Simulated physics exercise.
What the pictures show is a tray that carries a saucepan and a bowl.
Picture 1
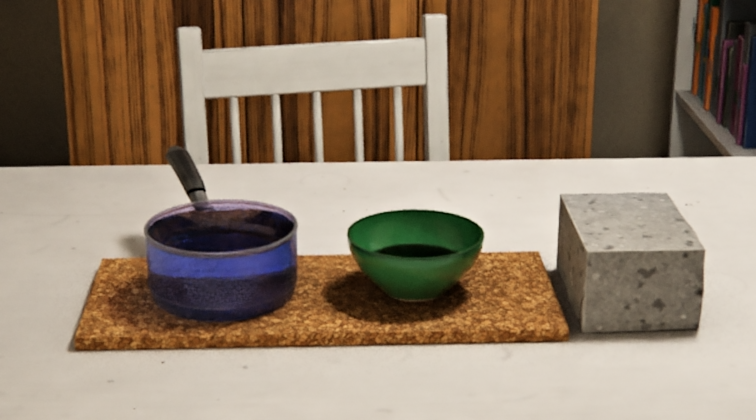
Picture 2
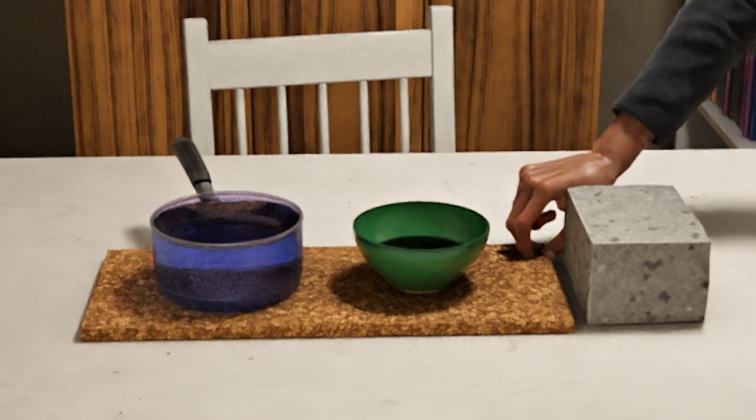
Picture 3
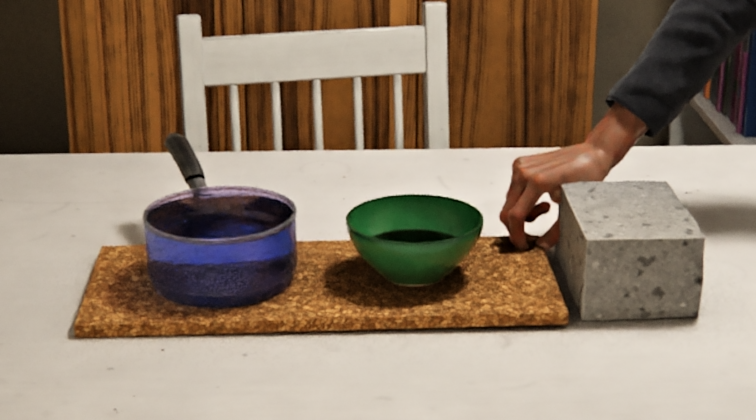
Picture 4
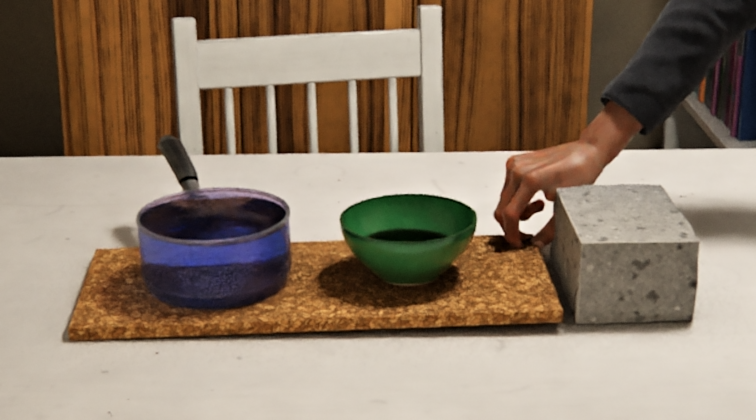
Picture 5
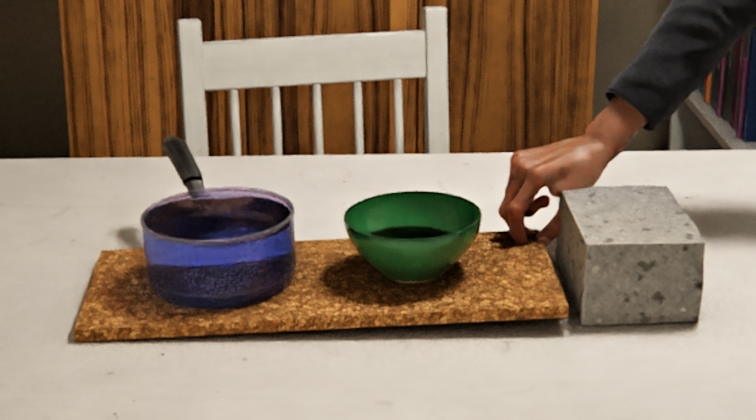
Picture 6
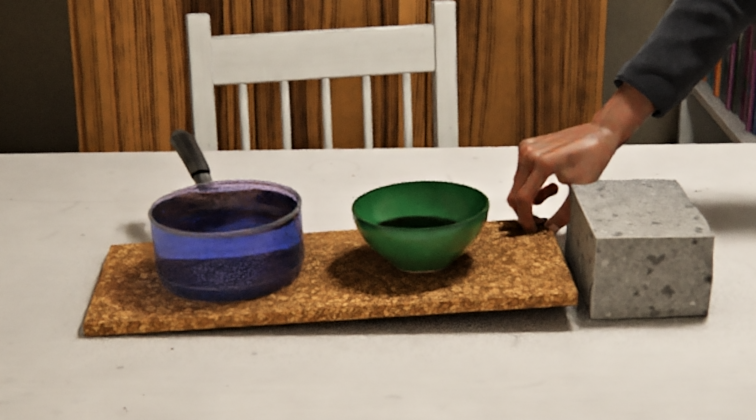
A hand gripping the right end of a cork tray and raising it slightly, with a blue saucepan and green bowl on top.
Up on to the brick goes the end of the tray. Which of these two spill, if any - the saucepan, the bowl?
Saucepan: Sloshes out, bowl: Never sloshes out.
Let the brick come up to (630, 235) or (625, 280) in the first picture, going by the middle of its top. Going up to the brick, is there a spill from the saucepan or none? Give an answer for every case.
As listed: Loses some, copes.
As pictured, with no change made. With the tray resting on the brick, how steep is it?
12 degrees or so.
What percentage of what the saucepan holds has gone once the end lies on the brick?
Around 14 %.
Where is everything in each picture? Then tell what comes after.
The tray lies flat; saucepan (223, 258) nearly full; bowl (415, 258) about a third full; brick (644, 291), in the first frame.
A hand takes the end of the tray; saucepan nearly full, surface at (227, 223); bowl about a third full, surface at (420, 254), in the second frame.
The end is rising; saucepan (221, 244) nearly full; bowl (415, 243) about a third full, in the third frame.
The end has come up a little; saucepan nearly full, surface at (214, 219); bowl about a third full, surface at (408, 248); brick (639, 283), in the fourth frame.
Slope near 2°; saucepan (220, 245) nearly full; bowl (413, 240) about a third full, in the fifth frame.
The tray slopes by about 3°; saucepan nearly full, surface at (225, 211); bowl about a third full, surface at (422, 235); brick (654, 278), in the sixth frame.
Shortly, the tray slopes by about 7°; saucepan, it has lost some; bowl, none is lost.
Then, the tray slopes by about 13°; saucepan, it has lost some; bowl, none is lost.
At the finish, the tray slopes by about 12°, resting on the brick; saucepan, it has lost some; bowl, none is lost.
